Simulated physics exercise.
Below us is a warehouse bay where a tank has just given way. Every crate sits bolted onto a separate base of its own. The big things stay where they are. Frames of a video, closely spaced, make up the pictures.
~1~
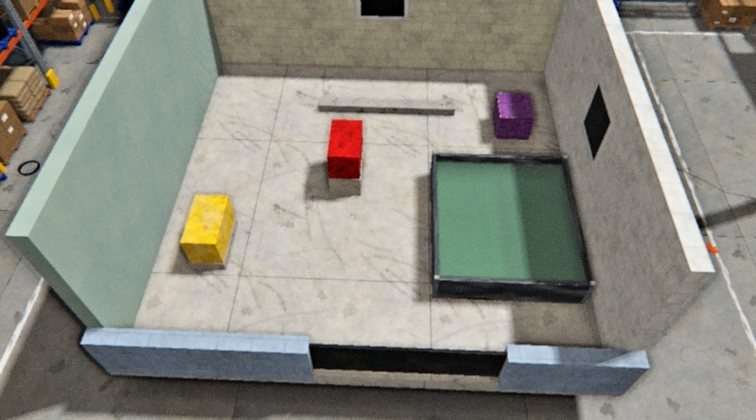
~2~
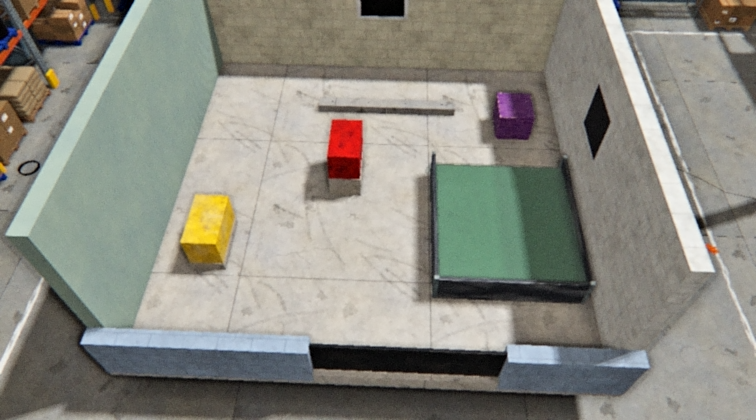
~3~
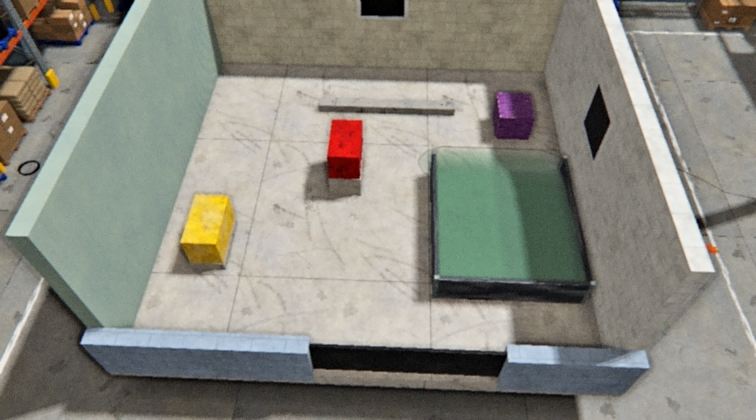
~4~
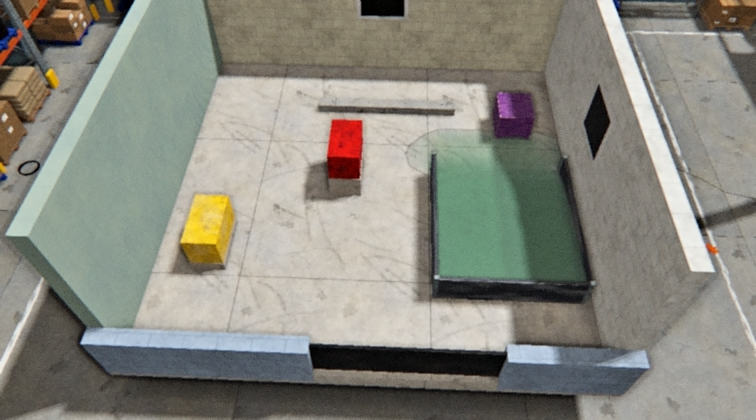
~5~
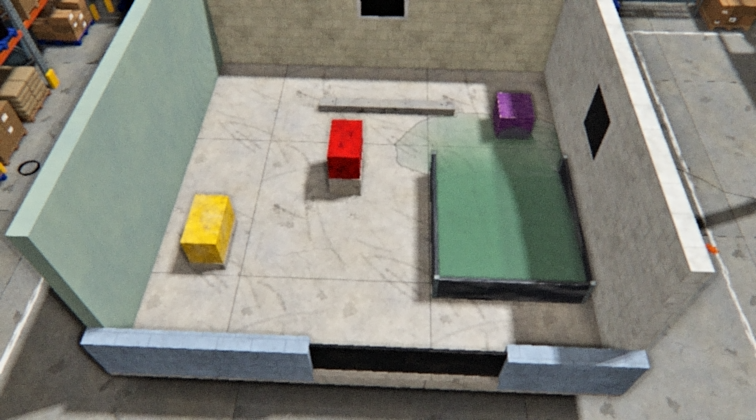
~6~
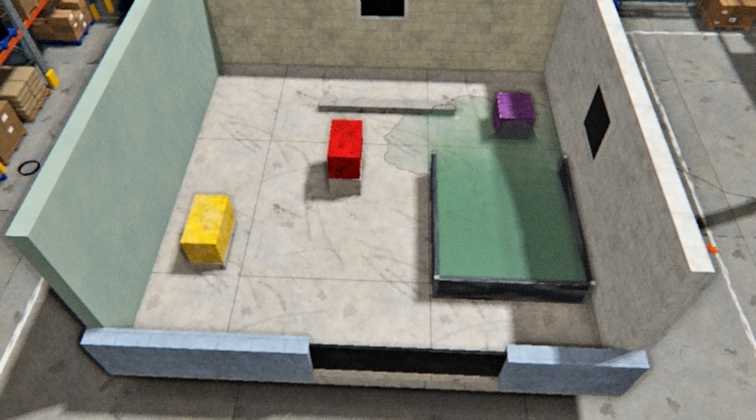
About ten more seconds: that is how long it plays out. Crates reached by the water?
The purple crate gets dampened by the water, the red crate avoids any dampness from the water, the yellow crate avoids any dampness from the water.
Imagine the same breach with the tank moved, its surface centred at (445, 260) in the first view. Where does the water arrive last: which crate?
One in yellow.
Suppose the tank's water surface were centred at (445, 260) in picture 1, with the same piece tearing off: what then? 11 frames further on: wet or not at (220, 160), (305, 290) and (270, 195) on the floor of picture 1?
As listed: No water, no water, no water.
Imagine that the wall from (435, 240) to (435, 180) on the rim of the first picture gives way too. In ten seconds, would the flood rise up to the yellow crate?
Result: Yellow is swamped.
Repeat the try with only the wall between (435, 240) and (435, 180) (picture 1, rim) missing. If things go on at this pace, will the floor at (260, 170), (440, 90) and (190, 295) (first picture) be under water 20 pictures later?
In the order given, the spots are swamped, not soaked and swamped.
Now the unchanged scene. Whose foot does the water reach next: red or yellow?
That's the one in red.
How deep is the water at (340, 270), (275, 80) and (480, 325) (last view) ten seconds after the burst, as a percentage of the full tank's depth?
In the order asked, some 8, 16 and 4 in a hundred.
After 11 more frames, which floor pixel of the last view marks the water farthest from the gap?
The front should reach about (279, 115).
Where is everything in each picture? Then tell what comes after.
The water tank at (505, 216) is whole and still, in the first frame.
Water pours out on the water tank's far side and has run to a hidden place, in the second frame.
The front is at (424, 159), out from the gap on the water tank's far side, in the third frame.
The front is at (418, 145), out from the gap on the water tank's far side, in the fourth frame.
The front is at (553, 128), out from the gap on the water tank's far side, in the fifth frame.
The front is at (550, 111), out from the gap on the water tank's far side, in the sixth frame.
A moment on, water covers 20 % of the floor; the purple crate water round its plinth, the red crate not reached, the yellow crate not reached.
Next, water covers 30 % of the floor; the purple crate water round its plinth, the red crate not reached, the yellow crate not reached.
Then, water covers 50 % of the floor; the purple crate water round its plinth, the red crate water round its plinth, the yellow crate not reached.
Later, water covers 65 % of the floor; the purple crate water round its plinth, the red crate water round its plinth, the yellow crate water round its plinth.
In the end, water covers 95 % of the floor; the purple crate was topped, the red crate stayed above the water, the yellow crate stayed above the water.
